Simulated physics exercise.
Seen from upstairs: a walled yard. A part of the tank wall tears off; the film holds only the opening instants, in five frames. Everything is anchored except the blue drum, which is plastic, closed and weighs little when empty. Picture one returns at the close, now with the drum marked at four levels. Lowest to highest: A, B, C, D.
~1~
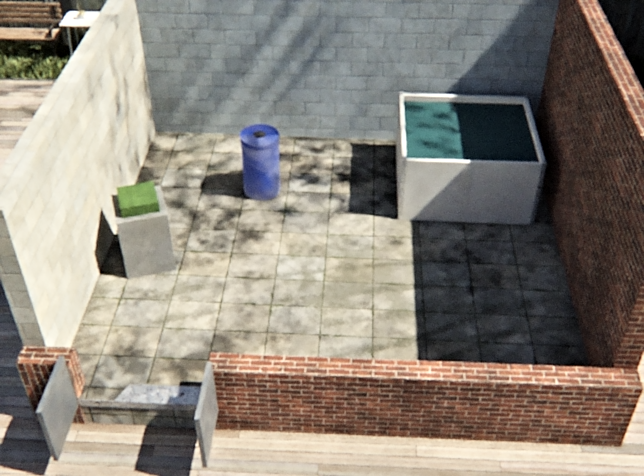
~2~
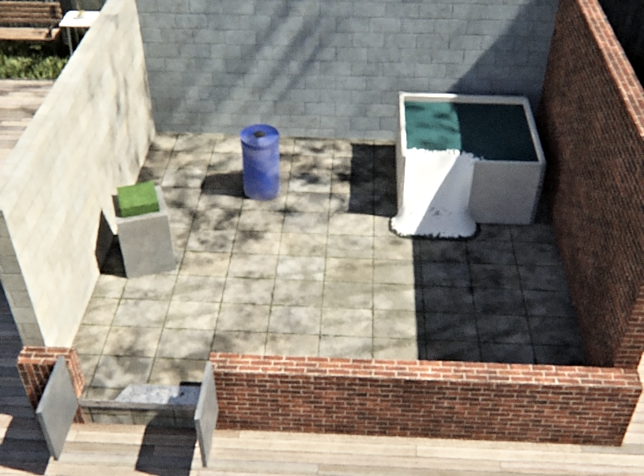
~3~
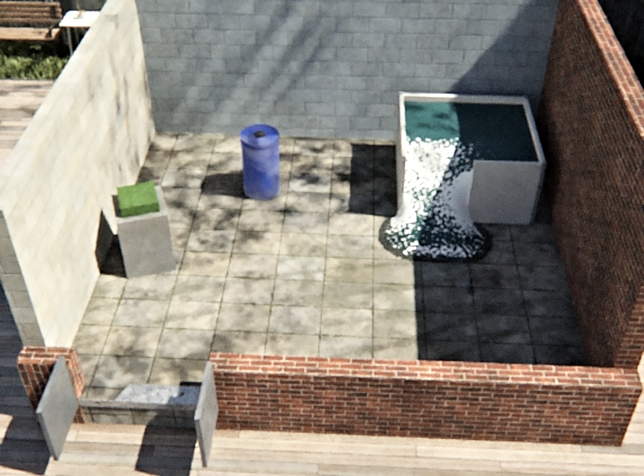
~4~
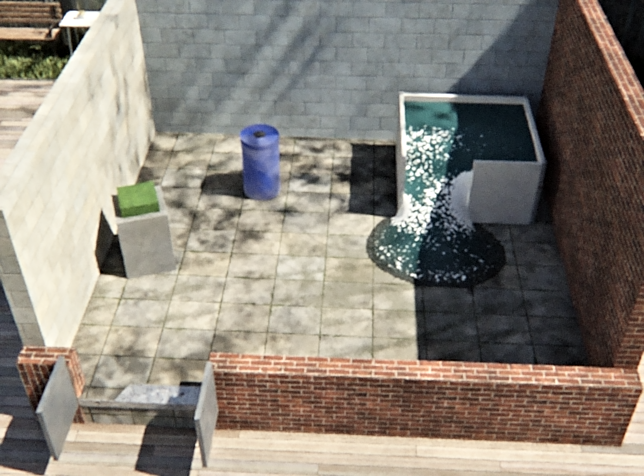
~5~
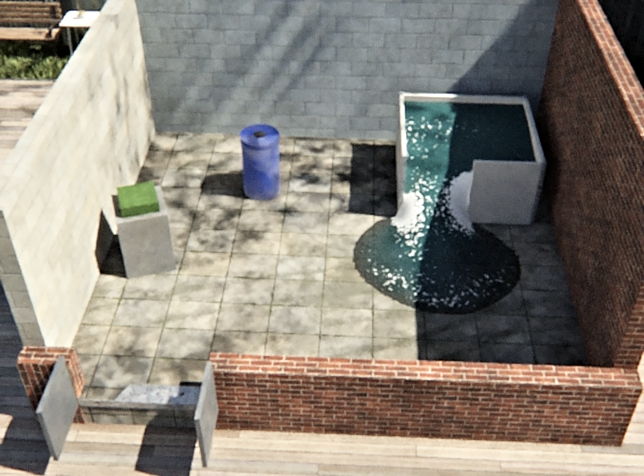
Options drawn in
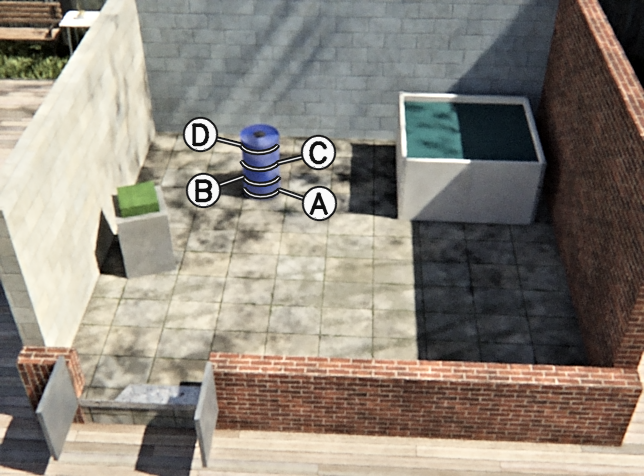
Dark green water pouring from a breached concrete tank in a walled yard, foaming white, then spreading across the paving in a widening pool.
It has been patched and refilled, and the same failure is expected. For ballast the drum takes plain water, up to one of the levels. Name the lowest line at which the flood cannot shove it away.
Line A.
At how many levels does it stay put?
All of them.
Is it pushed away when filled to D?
No, that is safe.
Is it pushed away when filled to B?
No.
In white, A at (260, 196); B at (259, 184); C at (258, 169); D at (257, 152); from the bottom up A, B, C, D.
If A is chosen, it does not move.
If B is chosen, it does not move.
If C is chosen, it does not move.
If D is chosen, it does not move.
